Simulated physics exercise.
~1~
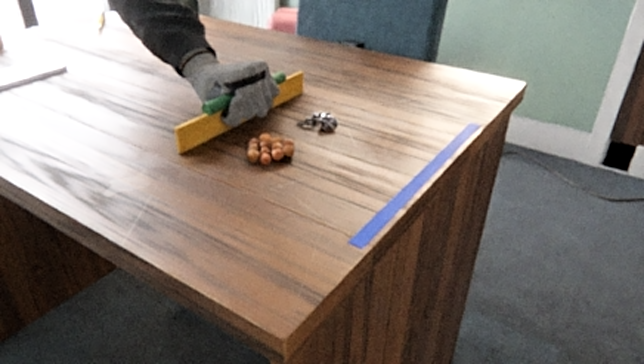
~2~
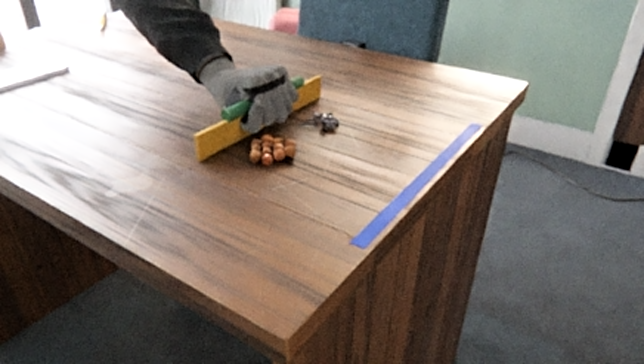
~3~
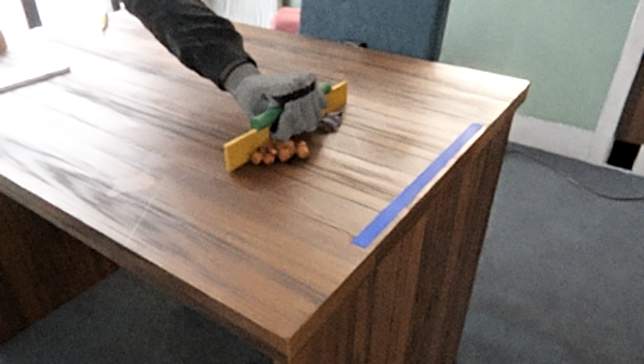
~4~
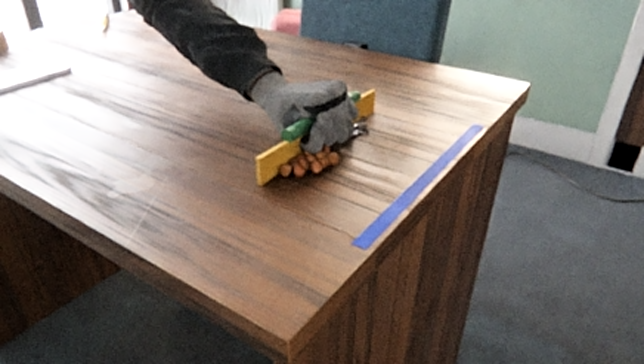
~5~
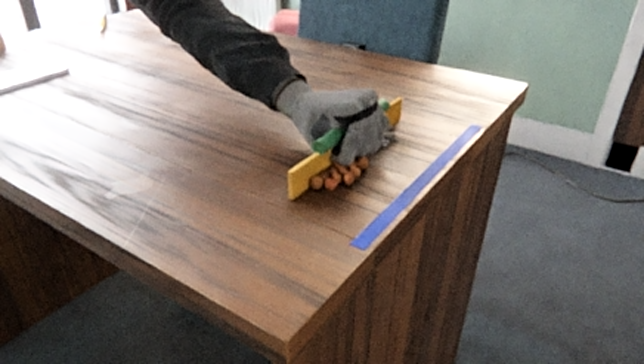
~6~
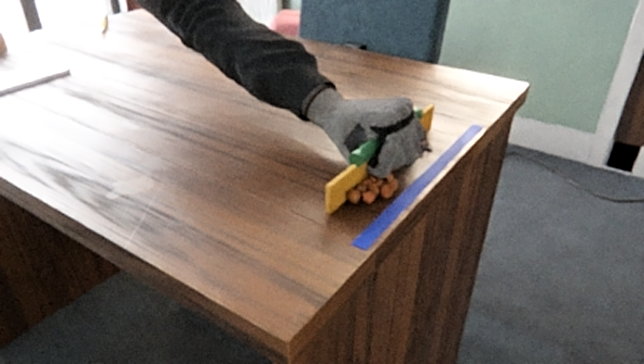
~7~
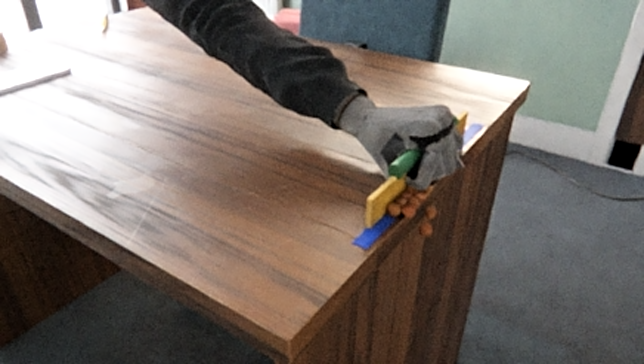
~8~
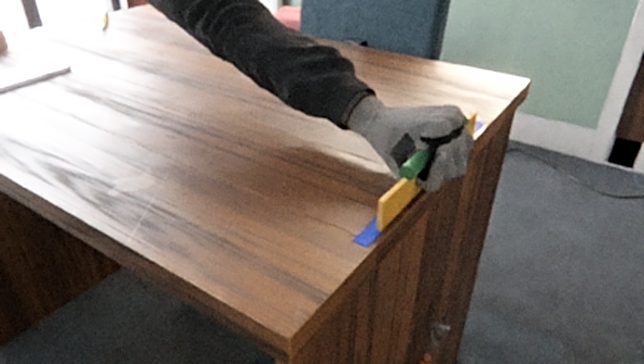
A gloved hand slides a yellow scraper rightward across a wooden table, pushing a heap of orange-brown pieces and a smaller dark heap toward a strip of blue tape. The scraper stops at the tape, and both heaps go over the edge, leaving the tabletop clear.
